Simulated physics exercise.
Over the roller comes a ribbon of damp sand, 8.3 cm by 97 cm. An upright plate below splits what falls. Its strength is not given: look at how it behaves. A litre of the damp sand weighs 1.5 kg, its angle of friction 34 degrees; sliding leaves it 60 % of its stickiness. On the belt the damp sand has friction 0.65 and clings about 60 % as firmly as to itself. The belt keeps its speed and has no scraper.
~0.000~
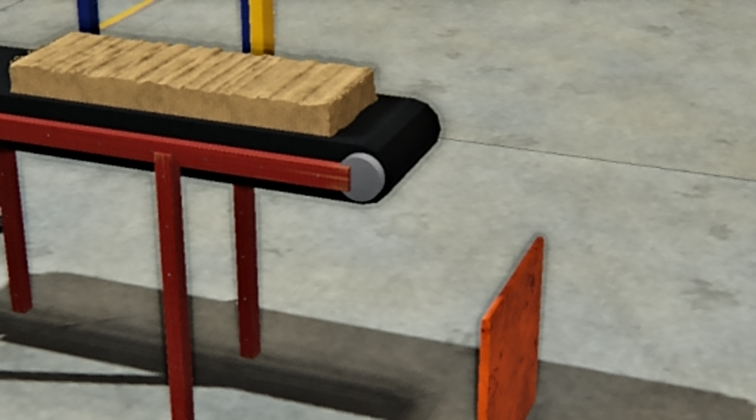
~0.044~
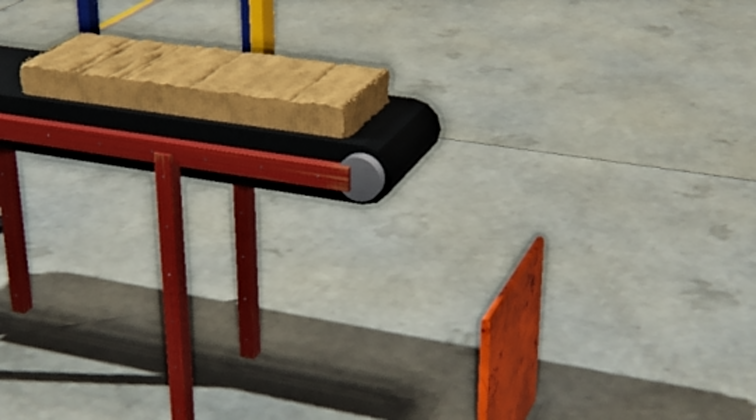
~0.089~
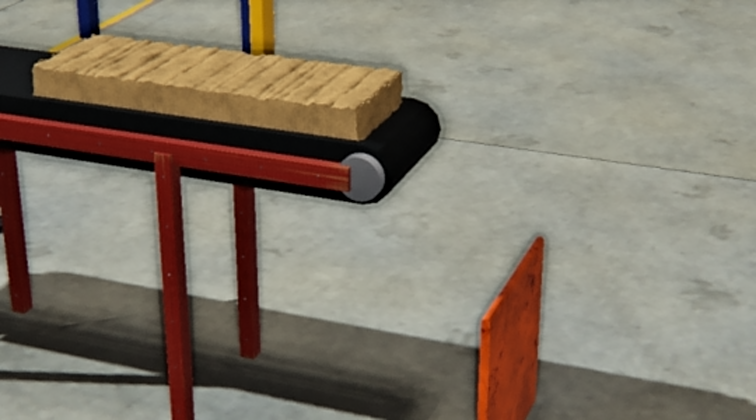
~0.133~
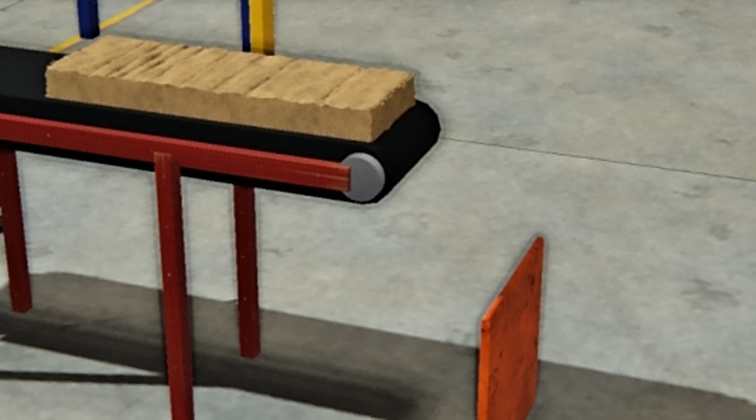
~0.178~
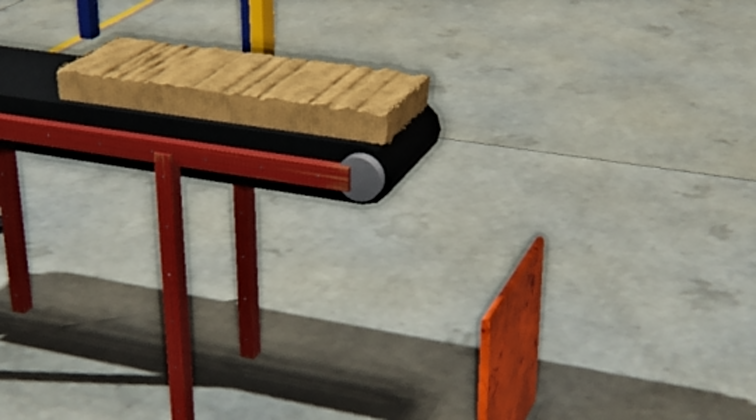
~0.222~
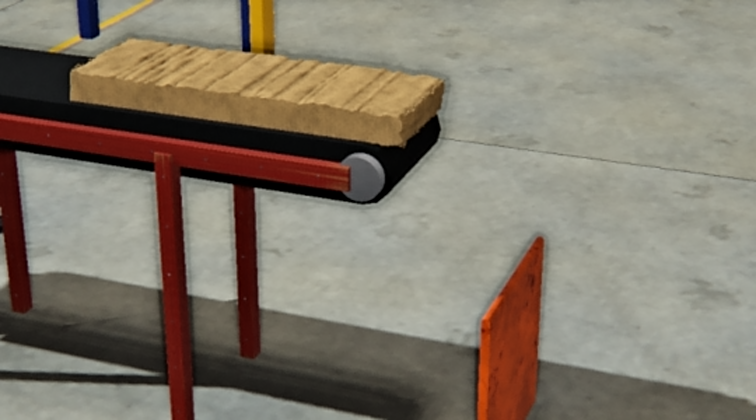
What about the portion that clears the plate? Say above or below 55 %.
The result is below 55 %.
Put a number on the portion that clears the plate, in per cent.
Near 30 %.
By 0.53 s, 3 % is beyond the plate's line.
By 0.90 s, 12 % is beyond the plate's line.
By 1.26 s, 23 % is beyond the plate's line.
By 1.62 s, 30 % is beyond the plate's line.
By 2.85 s, at the end, 30 % is beyond the plate's line.
